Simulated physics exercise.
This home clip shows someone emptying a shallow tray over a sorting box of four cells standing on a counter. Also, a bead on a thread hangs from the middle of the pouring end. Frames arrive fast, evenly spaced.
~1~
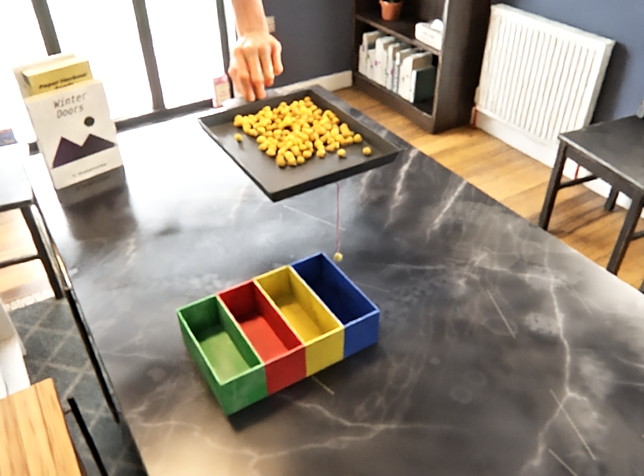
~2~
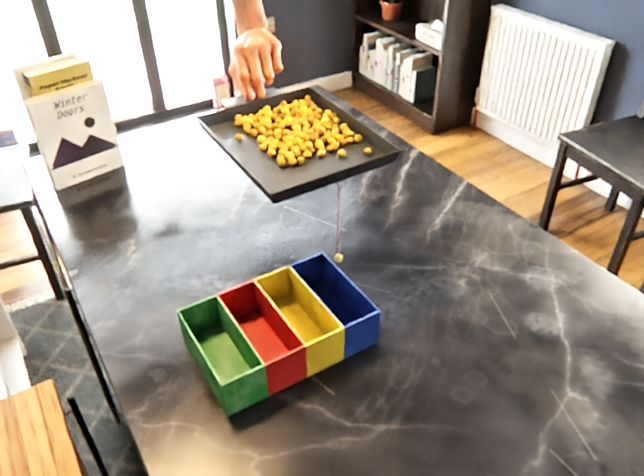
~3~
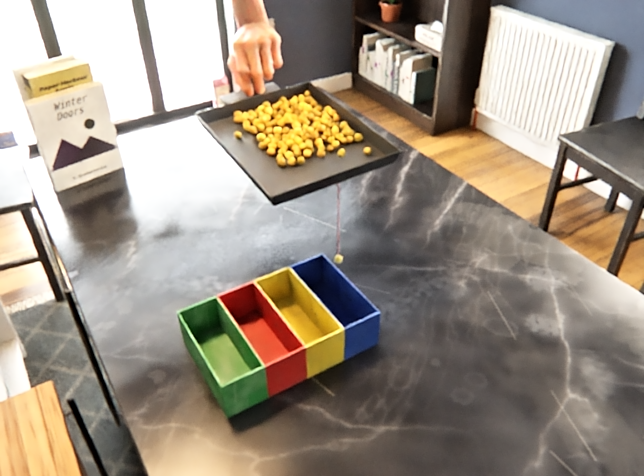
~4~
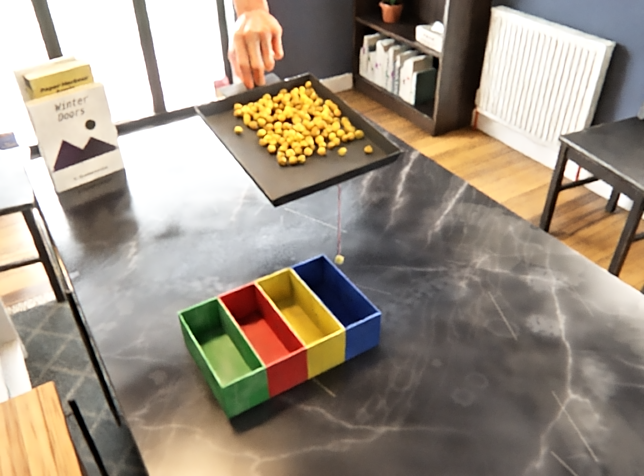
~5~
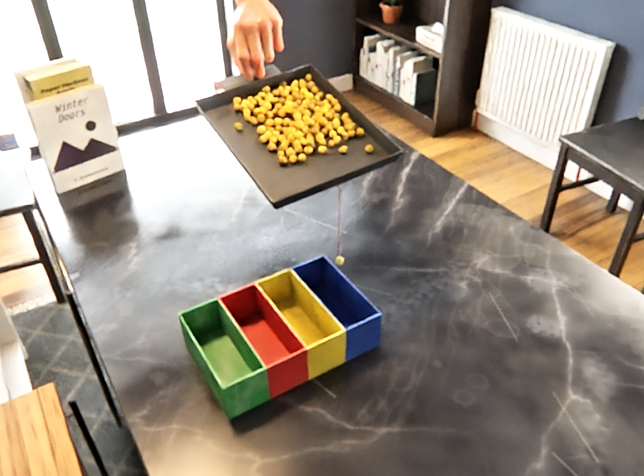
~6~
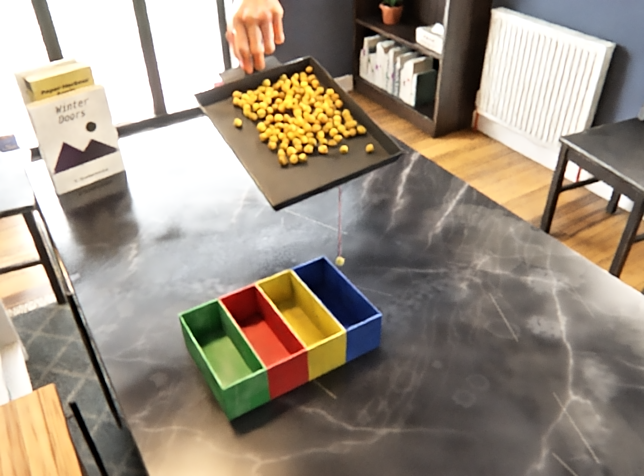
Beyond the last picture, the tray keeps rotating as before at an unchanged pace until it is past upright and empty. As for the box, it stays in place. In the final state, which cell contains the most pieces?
The yellow one contains the most.
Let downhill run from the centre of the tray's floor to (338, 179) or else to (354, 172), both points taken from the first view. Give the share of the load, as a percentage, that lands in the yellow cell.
You'd get 10 per cent the first time and 0 per cent the second time.
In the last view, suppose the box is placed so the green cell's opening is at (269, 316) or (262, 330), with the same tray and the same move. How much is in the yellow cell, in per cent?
It comes to near 20 per cent the first time and near 30 per cent the second time.
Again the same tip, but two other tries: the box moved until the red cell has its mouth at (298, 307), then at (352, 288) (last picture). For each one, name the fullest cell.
For the first spot I'd say that red cell, and for the second spot the green one.
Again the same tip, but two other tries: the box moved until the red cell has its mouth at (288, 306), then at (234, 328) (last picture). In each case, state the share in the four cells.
In turn about 100 and about 80 percent.
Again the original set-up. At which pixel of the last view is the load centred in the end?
The centre comes to rest close to (313, 338).
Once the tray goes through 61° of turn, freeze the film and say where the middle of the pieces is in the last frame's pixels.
(312, 171).
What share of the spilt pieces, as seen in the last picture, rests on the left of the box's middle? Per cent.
Share to the left: Near 0 per cent.
Shortly afterwards, tray tipped steeply; all but a few on the tray; only a few in the yellow cell; only a few falling or outside the box.
Next, tray tipped past a quarter turn; near a quarter on the tray; near a third in the yellow cell; a little in the blue cell; a little in the red cell; near a quarter falling or outside the box.
Some moments later, tray tipped past a quarter turn; near two thirds in the yellow cell; near a quarter in the blue cell; a little in the red cell; only a few in the green cell; a little falling or outside the box.
In the end, tray tipped past a quarter turn; near two thirds in the yellow cell; near a quarter in the blue cell; a little in the red cell; only a few in the green cell; a little outside the box.
